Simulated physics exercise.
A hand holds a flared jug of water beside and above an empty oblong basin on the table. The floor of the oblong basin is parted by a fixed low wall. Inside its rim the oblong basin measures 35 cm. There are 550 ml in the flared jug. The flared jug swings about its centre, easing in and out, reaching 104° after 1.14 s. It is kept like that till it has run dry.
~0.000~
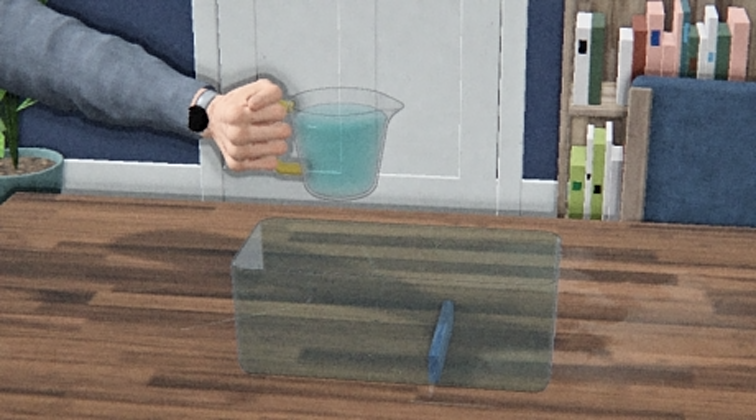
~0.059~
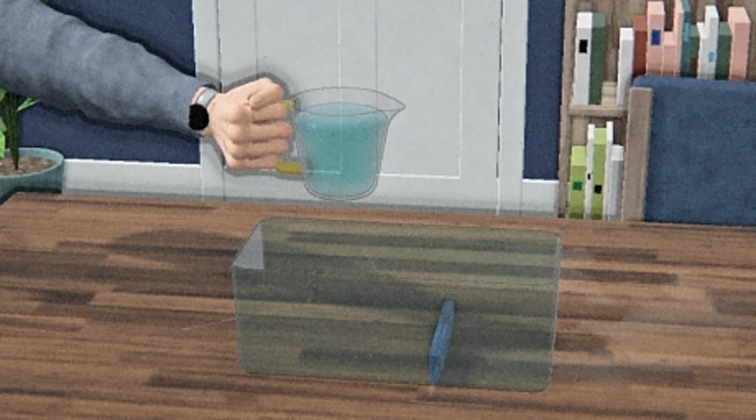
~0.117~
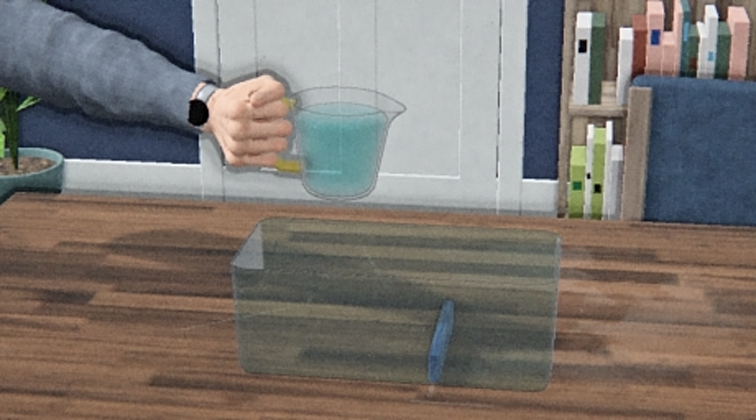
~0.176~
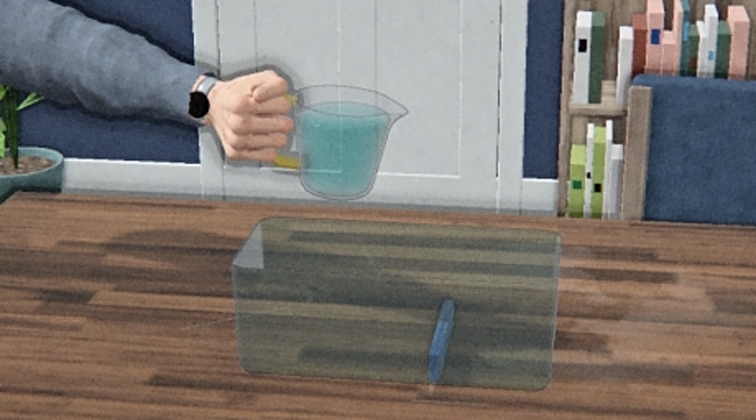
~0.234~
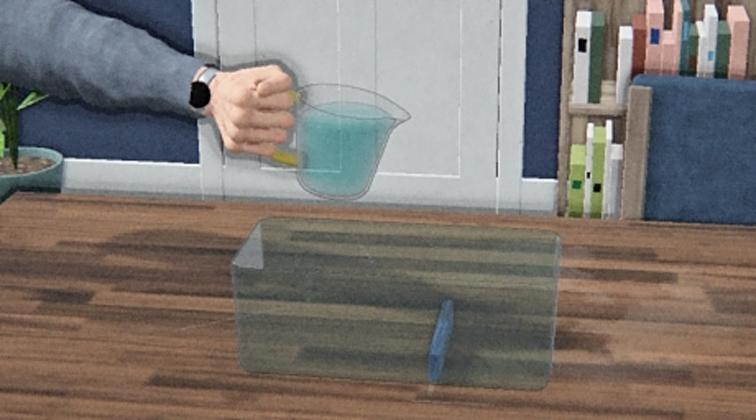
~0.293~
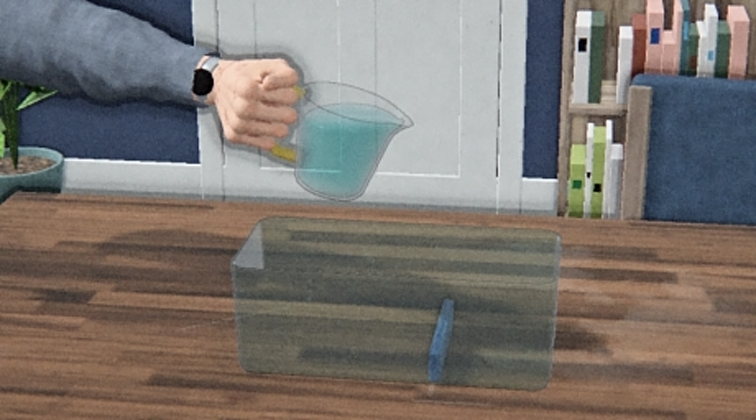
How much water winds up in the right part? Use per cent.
Roughly 72 per cent is past the wall.
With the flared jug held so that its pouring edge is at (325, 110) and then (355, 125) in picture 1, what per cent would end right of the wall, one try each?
In turn about 10 and 5 per cent.
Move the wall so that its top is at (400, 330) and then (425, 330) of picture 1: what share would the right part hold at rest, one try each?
In turn about 90 and 85 per cent.
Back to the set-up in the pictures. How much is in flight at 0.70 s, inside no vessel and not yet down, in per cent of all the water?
Some 20 per cent.
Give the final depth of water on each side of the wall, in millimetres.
Left about 4 mm, right about 22 mm.
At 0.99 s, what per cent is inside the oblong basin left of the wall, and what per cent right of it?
Near 12 on the left, 66 on the right.
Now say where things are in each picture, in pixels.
In the first frame, tilt 0°; pouring edge (404, 106); surface from (295, 112) to (389, 116); the oblong basin's rim runs from (246, 243) to (558, 260); the wall's top is at (442, 328).
In the second frame, tilt 1°; pouring edge (405, 106); surface from (296, 111) to (388, 115).
In the third frame, tilt 3°; pouring edge (406, 108); surface from (297, 111) to (390, 116).
In the fourth frame, tilt 6°; pouring edge (409, 111); surface from (298, 111) to (393, 117).
In the fifth frame, tilt 10°; pouring edge (411, 117); surface from (302, 112) to (397, 118).
In the sixth frame, tilt 16°; pouring edge (414, 124); surface from (303, 113) to (405, 119).
After 0.70 s the tilt is 70° and 63 per cent is still to pour, 1 is left of the wall and 16 right of it.
After 0.99 s the tilt is 100° and 11 per cent is still to pour, 12 is left of the wall and 67 right of it.
After 1.30 s the tilt is 104° and 0 per cent is still to pour, 25 is left of the wall and 74 right of it.
After 1.64 s the tilt is 104° and 0 per cent is still to pour, 28 is left of the wall and 72 right of it.
In the end 28 per cent lies left of the wall, 72 right of it and 1 outside.
